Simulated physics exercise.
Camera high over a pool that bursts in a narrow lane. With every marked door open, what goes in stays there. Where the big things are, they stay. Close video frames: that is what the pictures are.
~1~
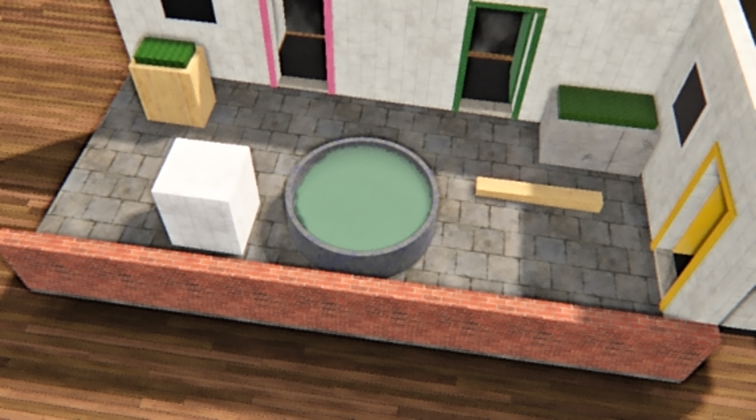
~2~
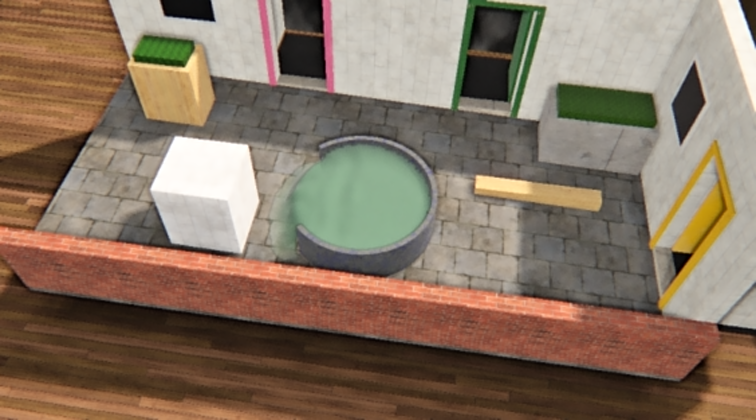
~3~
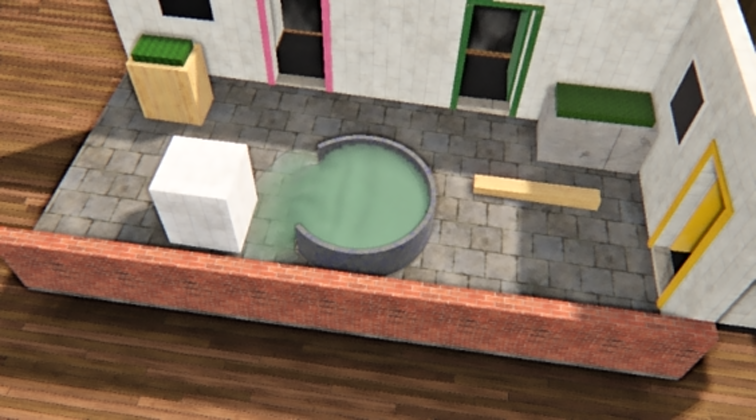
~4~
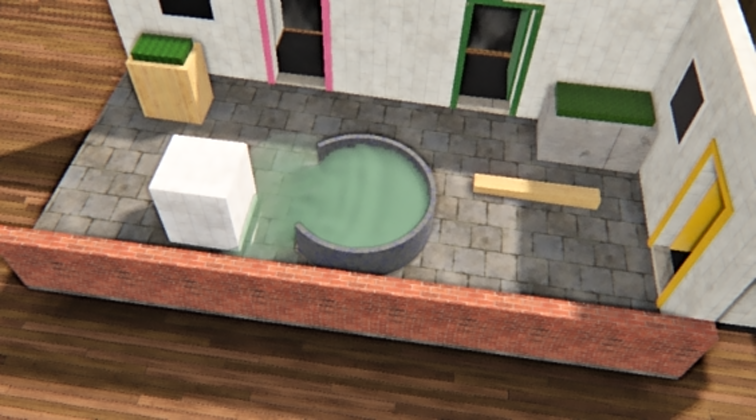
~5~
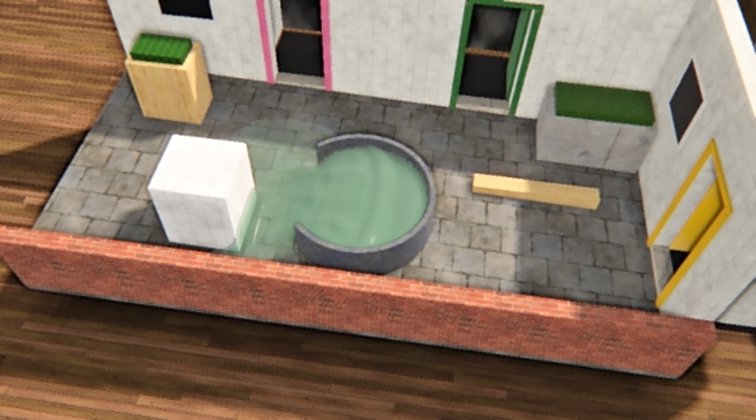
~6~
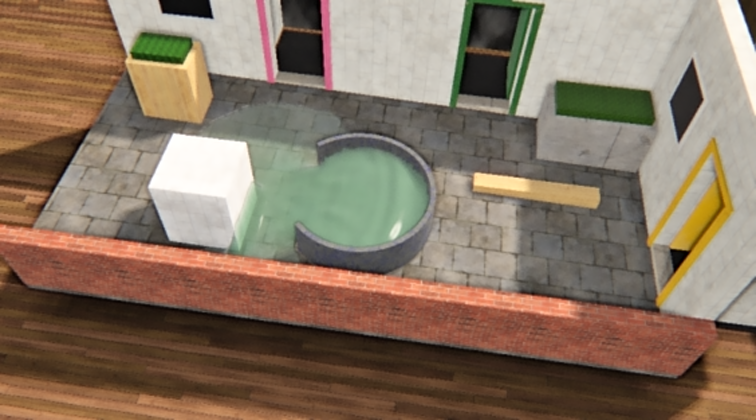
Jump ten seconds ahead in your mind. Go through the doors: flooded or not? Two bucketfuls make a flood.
Pink door: Flooded. Yellow door: Not flooded. Green door: Not flooded.
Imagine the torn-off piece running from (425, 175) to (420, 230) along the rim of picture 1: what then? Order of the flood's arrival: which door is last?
That's the pink-painted one.
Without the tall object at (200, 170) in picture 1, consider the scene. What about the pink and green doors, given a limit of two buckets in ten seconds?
The pink one holds, the green one stays under.
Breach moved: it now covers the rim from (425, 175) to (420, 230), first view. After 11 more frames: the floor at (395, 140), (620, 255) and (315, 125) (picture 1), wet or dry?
First kept bare, second soaked through, third kept bare.
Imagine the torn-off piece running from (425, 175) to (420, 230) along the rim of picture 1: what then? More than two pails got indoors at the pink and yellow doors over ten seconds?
Well, the pink door comes up short, but the yellow door crosses the threshold.
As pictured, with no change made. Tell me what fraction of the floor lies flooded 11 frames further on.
Around 45 in a hundred.
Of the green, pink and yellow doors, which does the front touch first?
Going by the pictures, it would be the pink door.
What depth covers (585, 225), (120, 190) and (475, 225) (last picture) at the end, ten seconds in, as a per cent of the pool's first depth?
The depth comes out near 8, 2 and 2 per cent.
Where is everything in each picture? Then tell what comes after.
Still water in the pool at (362, 196), in the first frame.
The front is at a hidden place, out from the gap at (294, 201), in the second frame.
The front is at (298, 153), out from the gap at (293, 203), in the third frame.
The front is at (279, 138), out from the gap at (293, 202), in the fourth frame.
Water pours out at (292, 203) and has run to a hidden place, in the fifth frame.
Water pours out at (292, 202) and has run to (245, 113), in the sixth frame.
A moment on, water covers 30 % of the floor; the pink door wet at the sill, nothing in, the yellow door not reached, the green door not reached.
Next, water covers 45 % of the floor; the pink door wet at the sill, nothing in, the yellow door not reached, the green door not reached.
Then, water covers 60 % of the floor; the pink door over two buckets in, the yellow door not reached, the green door not reached.
Later, water covers 80 % of the floor; the pink door over two buckets in, the yellow door wet at the sill, nothing in, the green door wet at the sill, nothing in.
In the end, water covers 75 % of the floor; the pink door over two buckets in, the yellow door wet at the sill, nothing in, the green door wet at the sill, nothing in.
